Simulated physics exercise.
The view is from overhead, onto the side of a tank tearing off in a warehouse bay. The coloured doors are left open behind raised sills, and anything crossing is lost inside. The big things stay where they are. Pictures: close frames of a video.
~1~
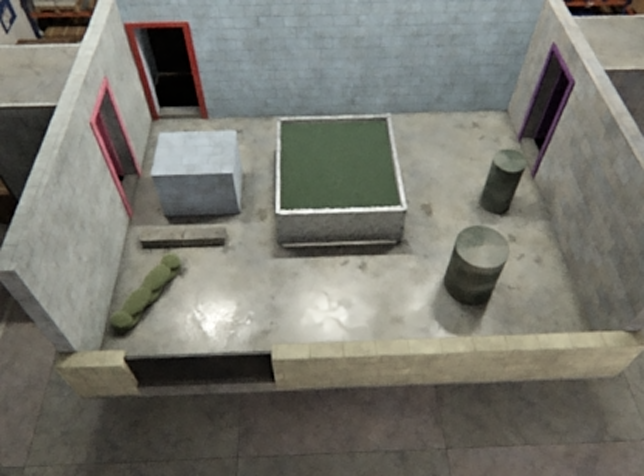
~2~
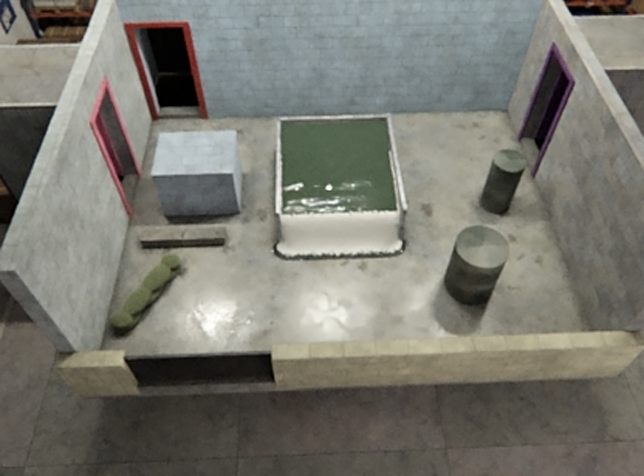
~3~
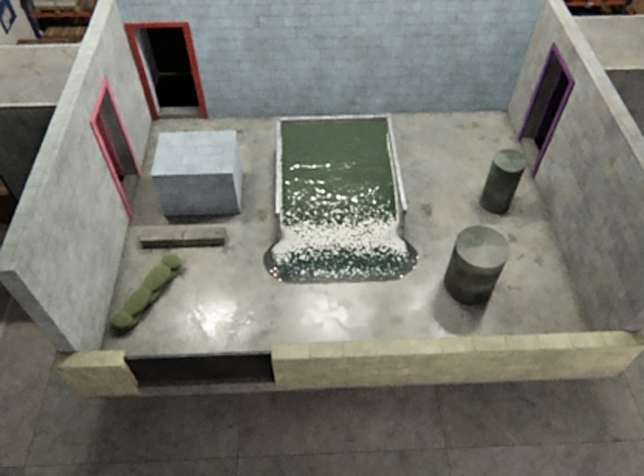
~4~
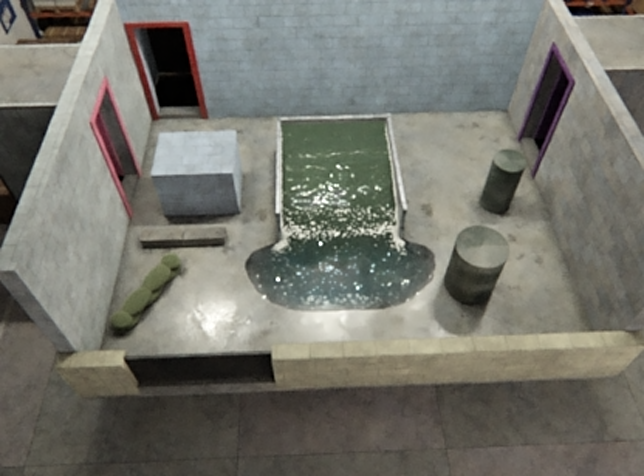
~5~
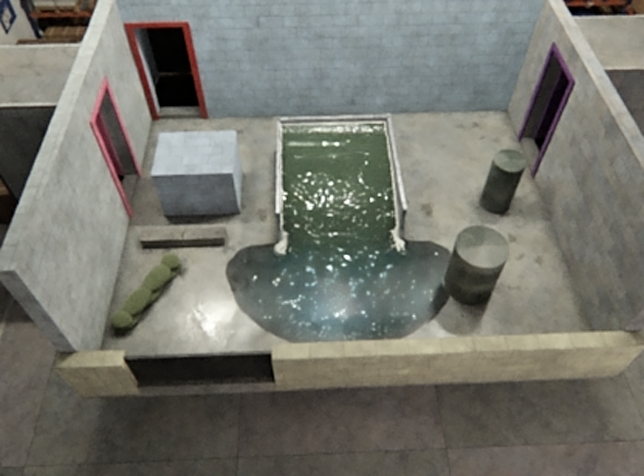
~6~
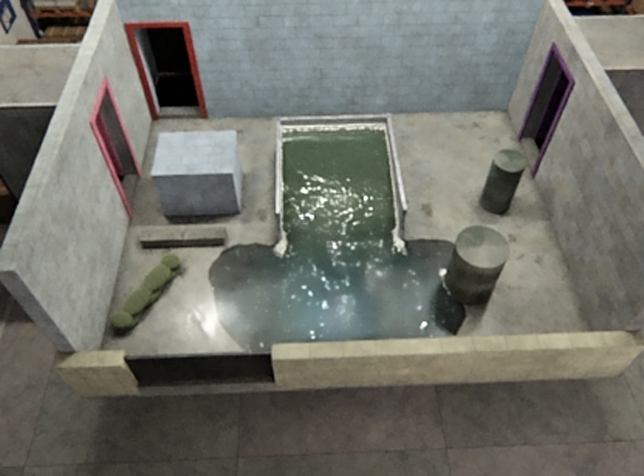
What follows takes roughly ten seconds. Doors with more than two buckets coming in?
Pink door: Never surpasses it, red door: Never surpasses it, purple door: Never surpasses it.
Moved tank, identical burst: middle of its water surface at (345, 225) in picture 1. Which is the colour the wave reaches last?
Last: The red door.
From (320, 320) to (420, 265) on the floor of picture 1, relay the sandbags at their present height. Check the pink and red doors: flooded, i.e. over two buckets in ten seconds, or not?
The pink door ends up below, while the red door ends up above.
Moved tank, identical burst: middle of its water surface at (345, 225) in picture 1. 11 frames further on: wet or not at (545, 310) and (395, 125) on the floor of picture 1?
In turn: Awash, no water.
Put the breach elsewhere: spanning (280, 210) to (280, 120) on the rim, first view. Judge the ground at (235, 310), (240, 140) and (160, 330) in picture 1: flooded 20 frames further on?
In the order given: Swamped, swamped and swamped.
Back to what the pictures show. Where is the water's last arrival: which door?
Going by the pictures, I'd say the red one.
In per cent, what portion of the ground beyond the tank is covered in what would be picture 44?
85 %, roughly.
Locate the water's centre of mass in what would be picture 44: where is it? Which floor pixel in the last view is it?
Somewhere around (343, 249) in the last view.
A moment on, water covers 30 % of the floor; the pink door not reached, the red door not reached, the purple door not reached.
Next, water covers 35 % of the floor; the pink door not reached, the red door not reached, the purple door not reached.
Then, water covers 55 % of the floor; the pink door wet at the sill, nothing in, the red door not reached, the purple door wet at the sill, nothing in.
Later, water covers 85 % of the floor; the pink door wet at the sill, nothing in, the red door wet at the sill, nothing in, the purple door wet at the sill, nothing in.
In the end, water covers 95 % of the floor; the pink door wet at the sill, nothing in, the red door under two buckets in, the purple door wet at the sill, nothing in.
